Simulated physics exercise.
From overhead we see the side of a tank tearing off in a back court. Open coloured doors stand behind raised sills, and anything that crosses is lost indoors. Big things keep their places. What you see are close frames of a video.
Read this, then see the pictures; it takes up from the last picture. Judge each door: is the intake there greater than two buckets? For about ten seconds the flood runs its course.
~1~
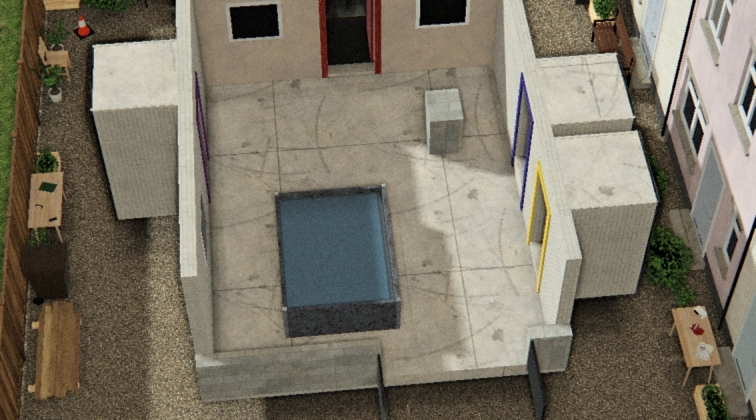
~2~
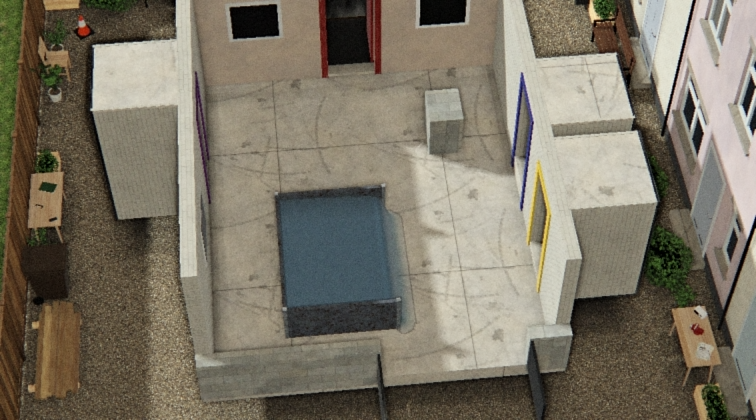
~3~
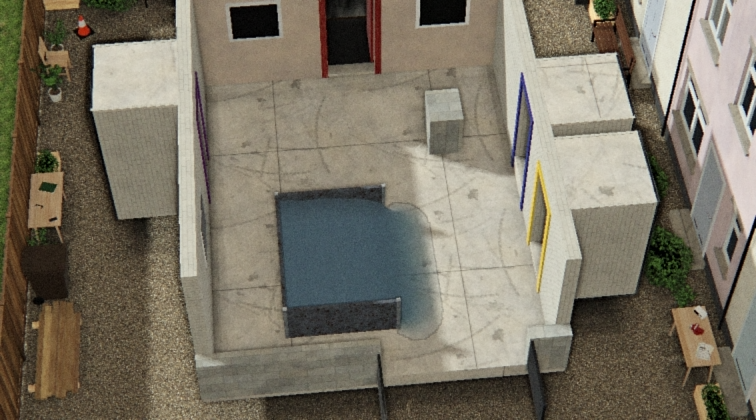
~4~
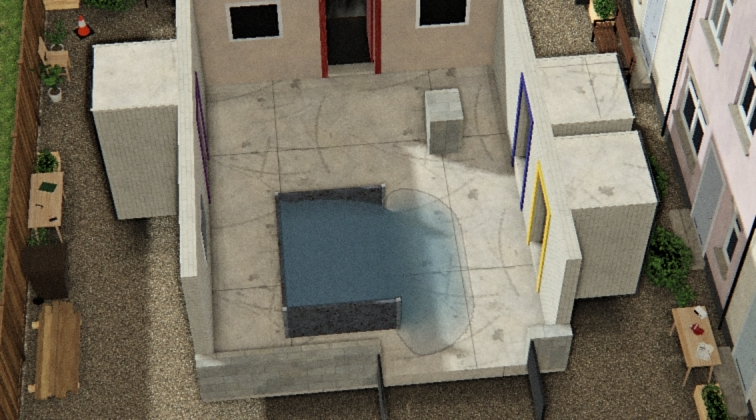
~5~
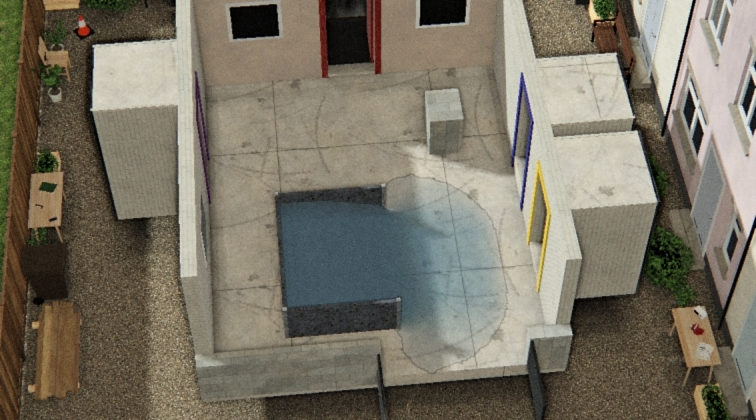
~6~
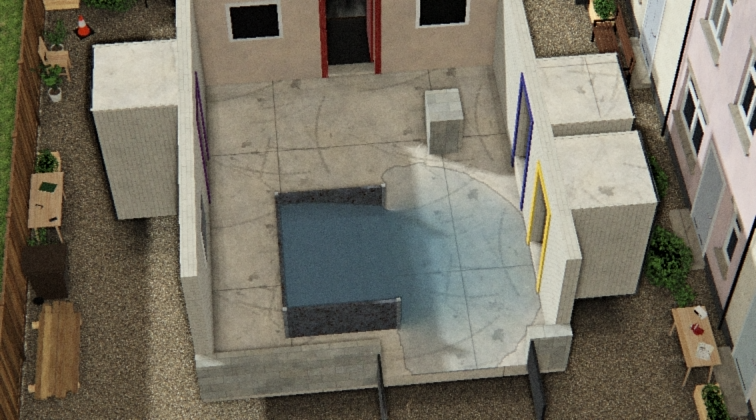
Red door, not greater; blue door, not greater; purple door, not greater; yellow door, greater.
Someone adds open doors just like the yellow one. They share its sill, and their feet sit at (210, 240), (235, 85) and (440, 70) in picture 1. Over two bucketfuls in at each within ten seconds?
The first new doorway comes up short, the second comes up short, the third tops it.
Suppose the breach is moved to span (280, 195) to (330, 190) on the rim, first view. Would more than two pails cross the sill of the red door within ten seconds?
In that case, red overshoots.
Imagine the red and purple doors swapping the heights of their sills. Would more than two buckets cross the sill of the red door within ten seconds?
As far as I can tell, the red one doesn't reach it.
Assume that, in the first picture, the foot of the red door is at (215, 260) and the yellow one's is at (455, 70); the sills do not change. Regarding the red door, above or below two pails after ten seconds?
My take is that the red door remains below.
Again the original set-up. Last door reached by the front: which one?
It's the purple door.
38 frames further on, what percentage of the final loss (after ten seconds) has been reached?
That comes to 80 per cent, as I work it out.
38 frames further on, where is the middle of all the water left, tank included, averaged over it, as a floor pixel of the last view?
I'd say near (406, 203).
A moment on, water covers 30 % of the floor; the red door not reached, the blue door wet at the sill, nothing in, the purple door not reached, the yellow door far over two buckets in.
Next, water covers 35 % of the floor; the red door not reached, the blue door wet at the sill, nothing in, the purple door not reached, the yellow door far over two buckets in.
Then, water covers 45 % of the floor; the red door wet at the sill, nothing in, the blue door wet at the sill, nothing in, the purple door not reached, the yellow door far over two buckets in.
Later, water covers 80 % of the floor; the red door wet at the sill, nothing in, the blue door wet at the sill, nothing in, the purple door not reached, the yellow door far over two buckets in.
In the end, water covers 95 % of the floor; the red door wet at the sill, nothing in, the blue door wet at the sill, nothing in, the purple door wet at the sill, nothing in, the yellow door far over two buckets in.
